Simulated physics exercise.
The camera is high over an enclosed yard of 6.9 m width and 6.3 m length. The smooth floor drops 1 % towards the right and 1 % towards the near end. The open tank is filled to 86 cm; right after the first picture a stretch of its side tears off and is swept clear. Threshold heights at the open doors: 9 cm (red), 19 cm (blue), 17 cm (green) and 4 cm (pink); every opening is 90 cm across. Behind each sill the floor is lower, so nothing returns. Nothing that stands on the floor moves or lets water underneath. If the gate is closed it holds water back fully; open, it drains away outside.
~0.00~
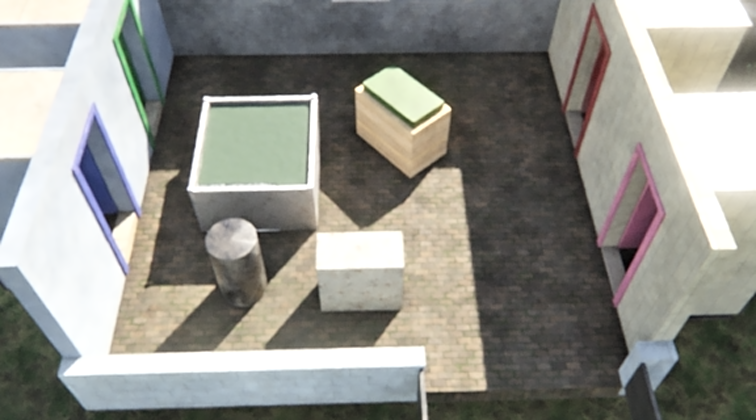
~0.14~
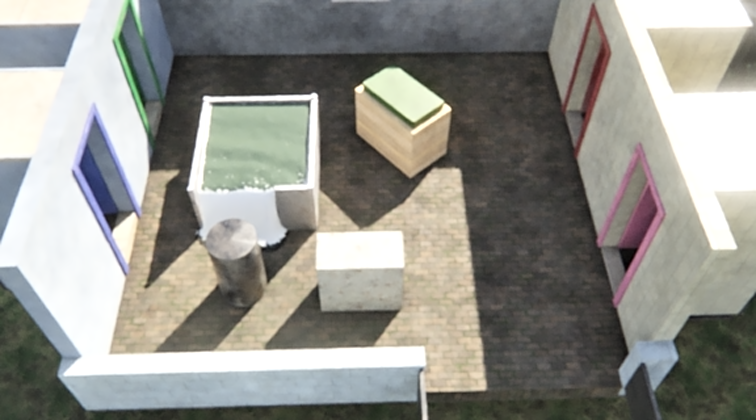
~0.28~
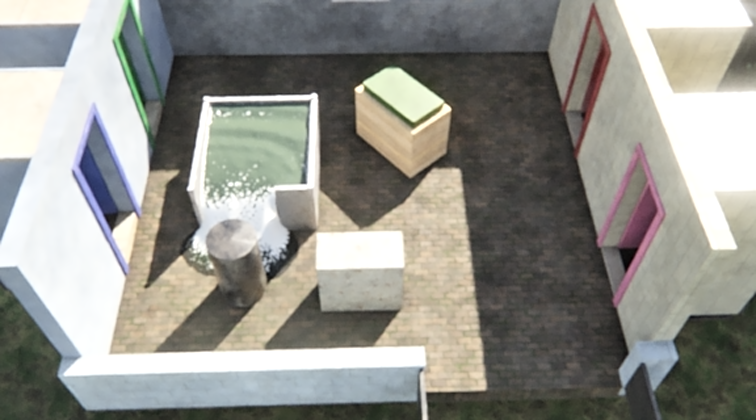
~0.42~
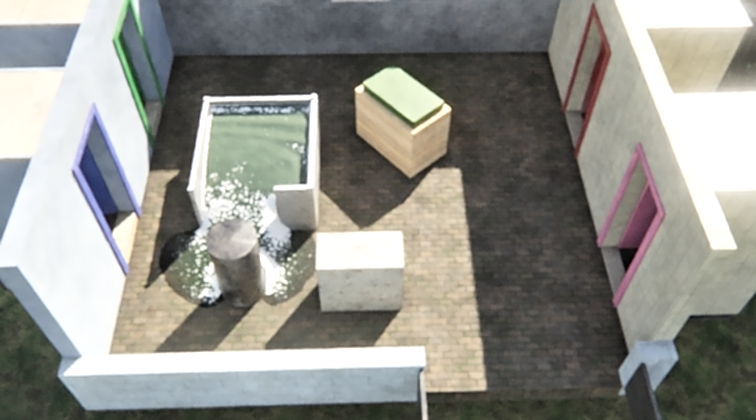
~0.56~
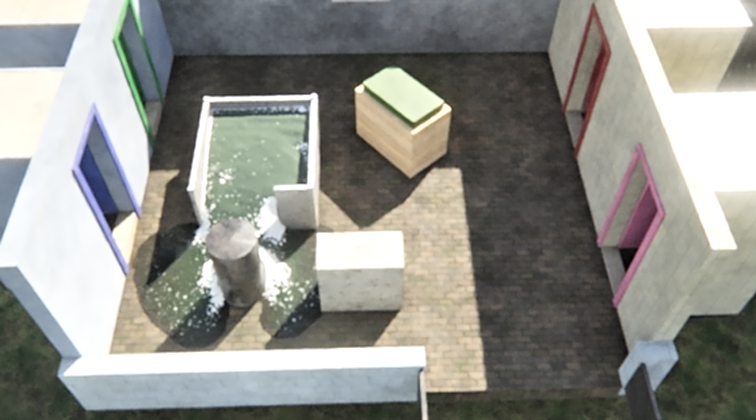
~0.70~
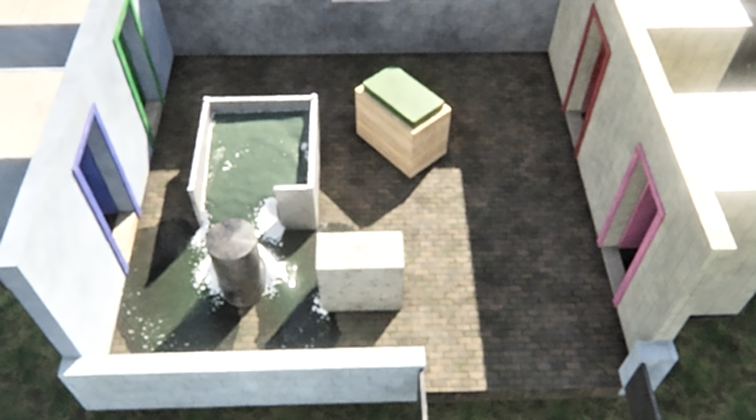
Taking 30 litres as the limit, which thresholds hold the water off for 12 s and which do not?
Within that time: At the red door it stays under the limit; at the blue door it stays under the limit; at the green door it stays under the limit; at the pink door it goes over the limit.
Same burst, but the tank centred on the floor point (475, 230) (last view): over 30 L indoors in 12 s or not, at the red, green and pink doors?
Then: Red not over, green below, pink not over.
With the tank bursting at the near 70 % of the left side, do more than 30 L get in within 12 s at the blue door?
Against that limit: Blue over.
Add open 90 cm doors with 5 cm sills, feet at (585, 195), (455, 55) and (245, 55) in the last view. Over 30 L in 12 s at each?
In that order: Past it, not over, not over.
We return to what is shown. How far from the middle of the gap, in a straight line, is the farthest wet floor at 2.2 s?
Roughly 5.0 m.
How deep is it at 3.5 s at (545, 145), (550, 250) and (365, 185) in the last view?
Roughly 0, 2 and 4 cm, in turn.
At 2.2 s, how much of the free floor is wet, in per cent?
Near 35 per cent is wet.
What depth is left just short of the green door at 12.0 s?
Some 2.0 cm.
After 1.4 s water covers 20 % of the floor and is deepest (56 cm) near (106, 368); red door not reached, blue door 9 cm at the sill, 0 L in, green door not reached, pink door not reached.
After 2.2 s water covers 35 % of the floor and is deepest (43 cm) near (103, 381); red door not reached, blue door 14 cm at the sill, 4 L in, green door not reached, pink door not reached.
After 3.5 s water covers 60 % of the floor and is deepest (24 cm) near (292, 271); red door not reached, blue door 12 cm at the sill, 8 L in, green door 1 cm at the sill, 0 L in, pink door 10 cm at the sill, 11 L in.
After 7.0 s water covers 80 % of the floor and is deepest (13 cm) near (630, 369); red door 5 cm at the sill, 0 L in, blue door 8 cm at the sill, 8 L in, green door 3 cm at the sill, 0 L in, pink door 12 cm at the sill, 138 L in.
After 12.0 s water covers 95 % of the floor and is deepest (9 cm) near (630, 369); red door 6 cm at the sill, 0 L in, blue door 3 cm at the sill, 8 L in, green door 2 cm at the sill, 0 L in, pink door 8 cm at the sill, 208 L in.
